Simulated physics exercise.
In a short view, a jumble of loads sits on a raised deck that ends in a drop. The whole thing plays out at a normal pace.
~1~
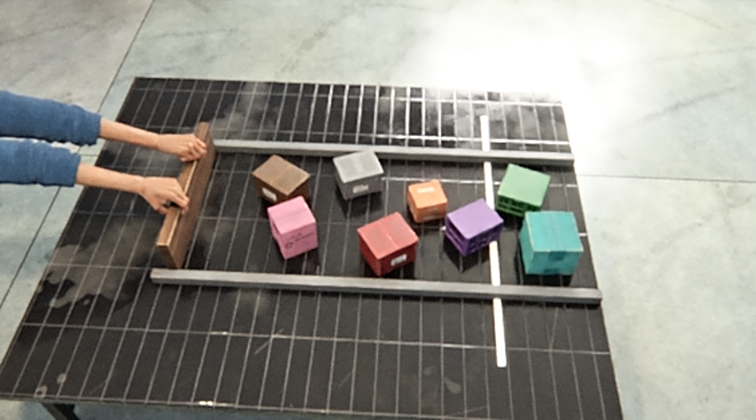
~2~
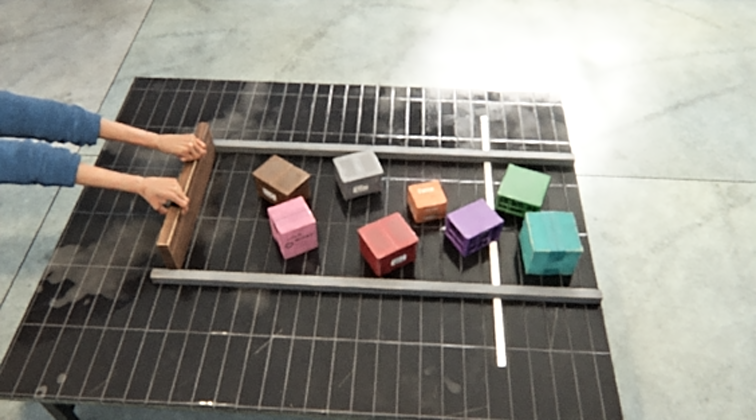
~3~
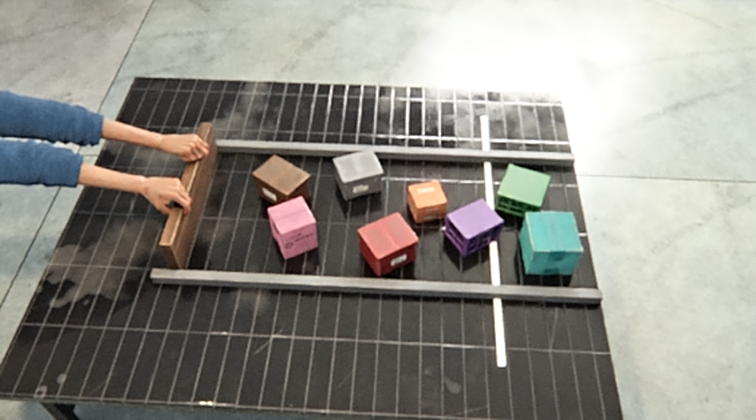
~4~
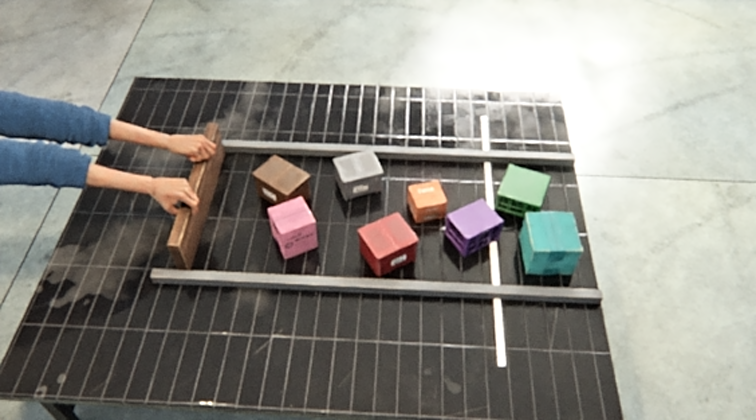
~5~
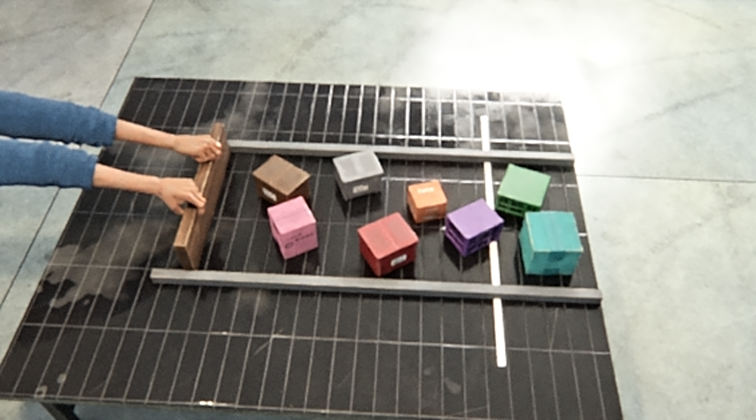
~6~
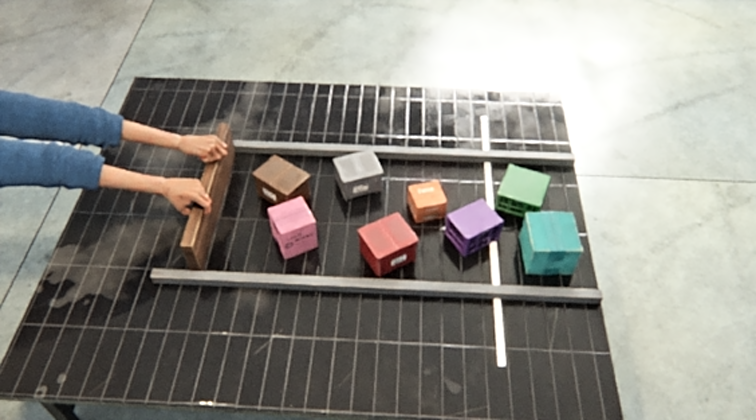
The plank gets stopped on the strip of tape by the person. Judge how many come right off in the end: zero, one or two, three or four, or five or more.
Seems the ones that don't stay up number one or at most two, for sure.
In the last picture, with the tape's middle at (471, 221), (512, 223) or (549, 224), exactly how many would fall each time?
It would be 0, 2 and 5.
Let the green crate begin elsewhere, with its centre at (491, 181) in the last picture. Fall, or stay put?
From there it survives.
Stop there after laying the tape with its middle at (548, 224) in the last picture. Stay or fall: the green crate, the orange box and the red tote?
The green crate leaves the top, the orange box leaves the top and the red tote leaves the top.
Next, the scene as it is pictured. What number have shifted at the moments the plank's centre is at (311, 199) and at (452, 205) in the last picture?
The counts are 3 and 8.
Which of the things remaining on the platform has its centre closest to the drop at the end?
That's the green crate.
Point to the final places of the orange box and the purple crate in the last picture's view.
You'll find the first one at (540, 197) and the second at (557, 227).
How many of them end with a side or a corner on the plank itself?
It touches 3.
Early on, none off yet; turquoise box at rest near (550, 243); green crate at rest near (523, 193); purple crate at rest near (473, 227).
Finally, the number that fall off is one or two; lost, turquoise box.
